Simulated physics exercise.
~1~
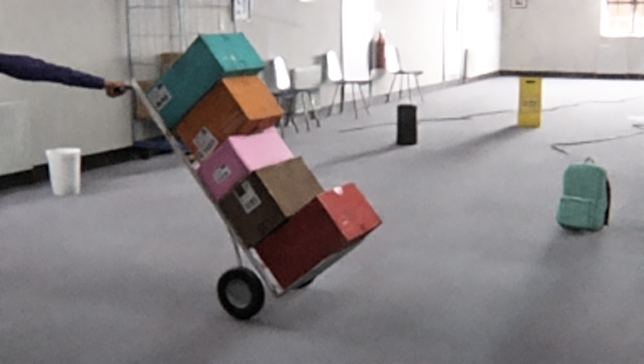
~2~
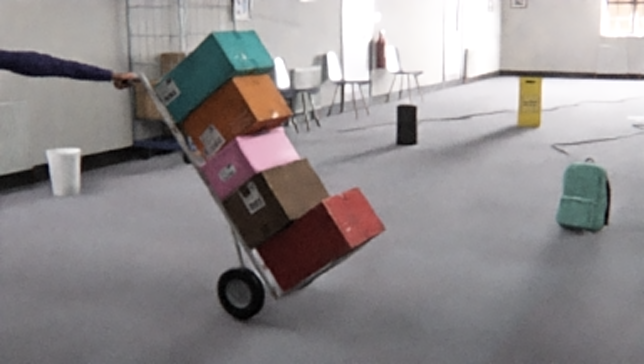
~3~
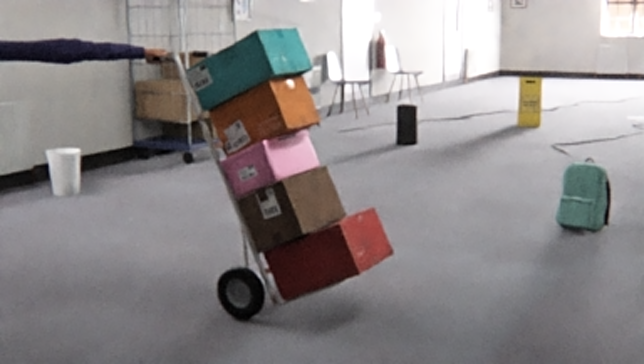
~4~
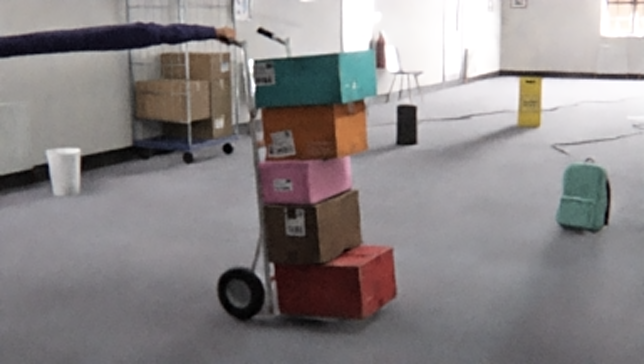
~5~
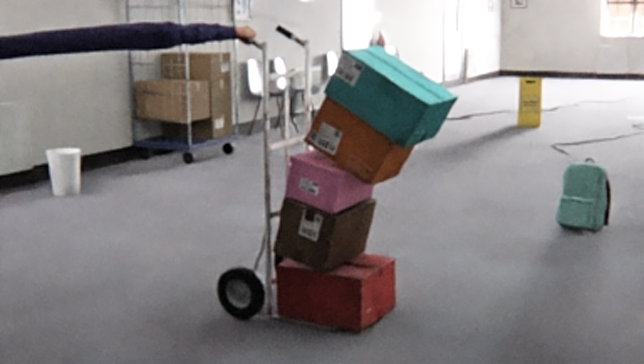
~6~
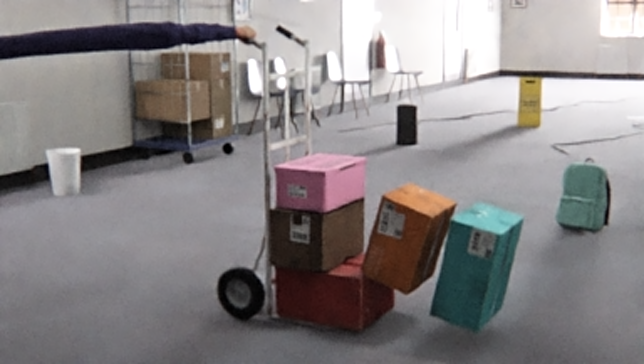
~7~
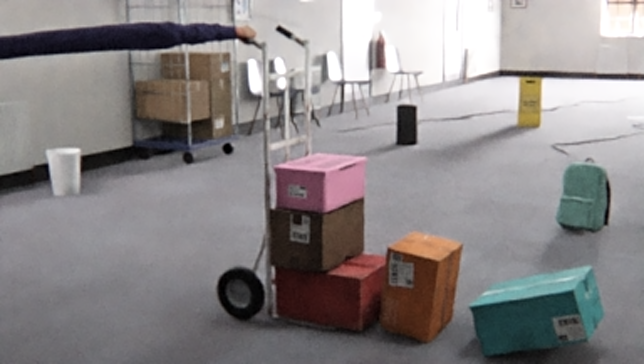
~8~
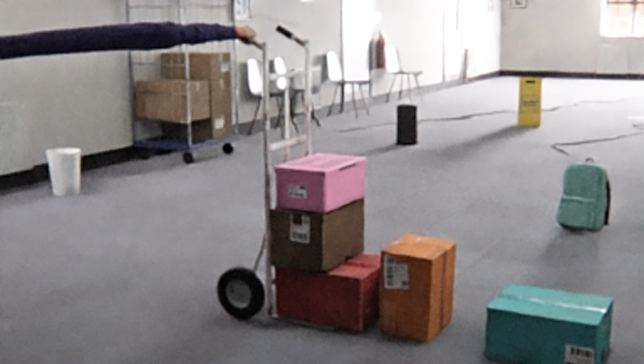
A dark-sleeved arm reaches in from the left, holding the handle of a tilted hand truck stacked with five boxes in a grey-carpeted room, seen from a still side view. From the top, the boxes are turquoise, orange, pink, brown and red, with chairs behind and a green backpack to the right. The arm swings the truck upright until its plate meets the floor. The stack lurches right, and the turquoise and orange boxes topple off and land on the carpet. The pink and brown boxes rock back, ending stacked on the red one, with the fallen pair resting to the right.
